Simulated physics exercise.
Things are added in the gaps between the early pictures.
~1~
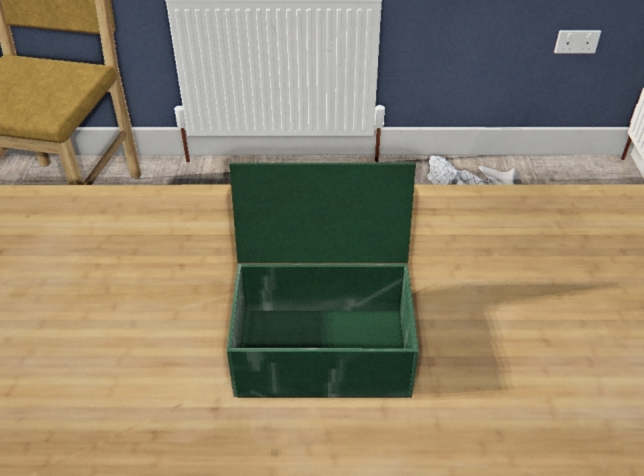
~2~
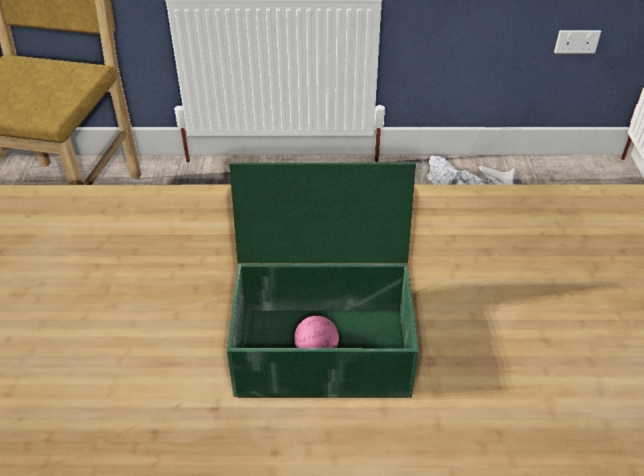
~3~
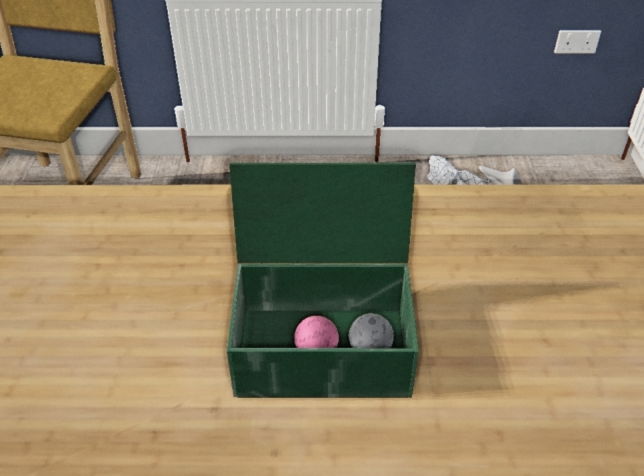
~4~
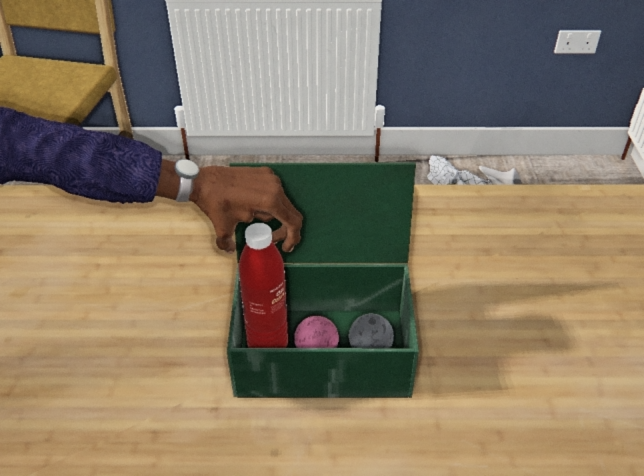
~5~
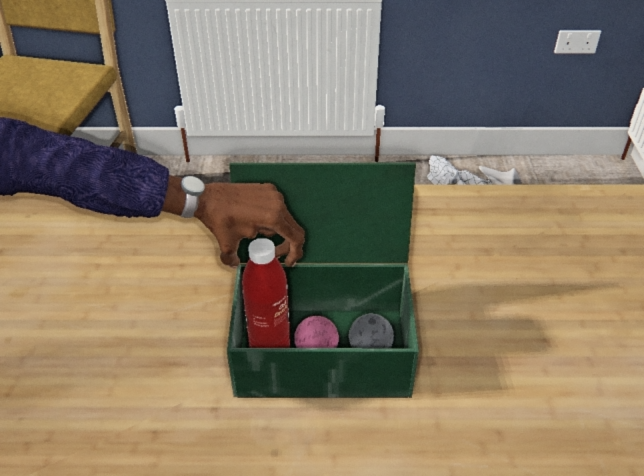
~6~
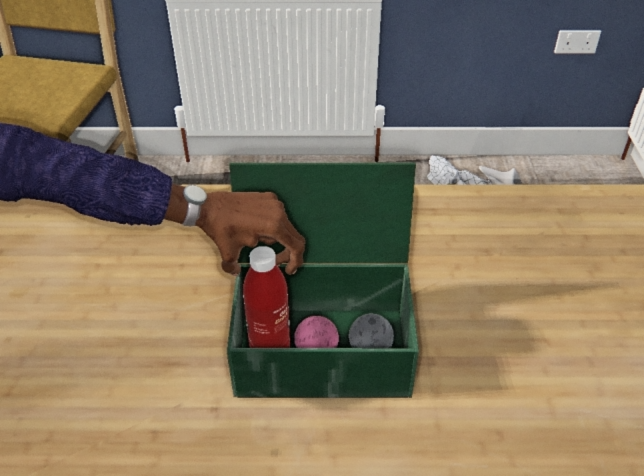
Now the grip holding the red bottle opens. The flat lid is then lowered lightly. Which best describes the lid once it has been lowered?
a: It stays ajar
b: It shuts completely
It stays ajar (a).
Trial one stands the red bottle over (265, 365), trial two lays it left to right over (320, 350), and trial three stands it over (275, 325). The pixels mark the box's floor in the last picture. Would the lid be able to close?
The first time the lid can't shut, the second time it goes down fully, and the third time it can't shut.
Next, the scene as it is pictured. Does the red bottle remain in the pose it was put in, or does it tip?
After all that, it keeps its set angle.
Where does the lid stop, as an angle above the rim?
Roughly 55°.
Then, 1.00 s past the last view, lid starting down.
Then, 1.20 s past the last view, red bottle resting near (267, 311).
Then, 1.40 s past the last view, lid 72° above the rim.
Then, 1.60 s past the last view, lid 60° above the rim.
Finally, lid 54° above the rim; all 3 still in place. Final places as the last picture's camera would see them, red bottle near (267, 311).
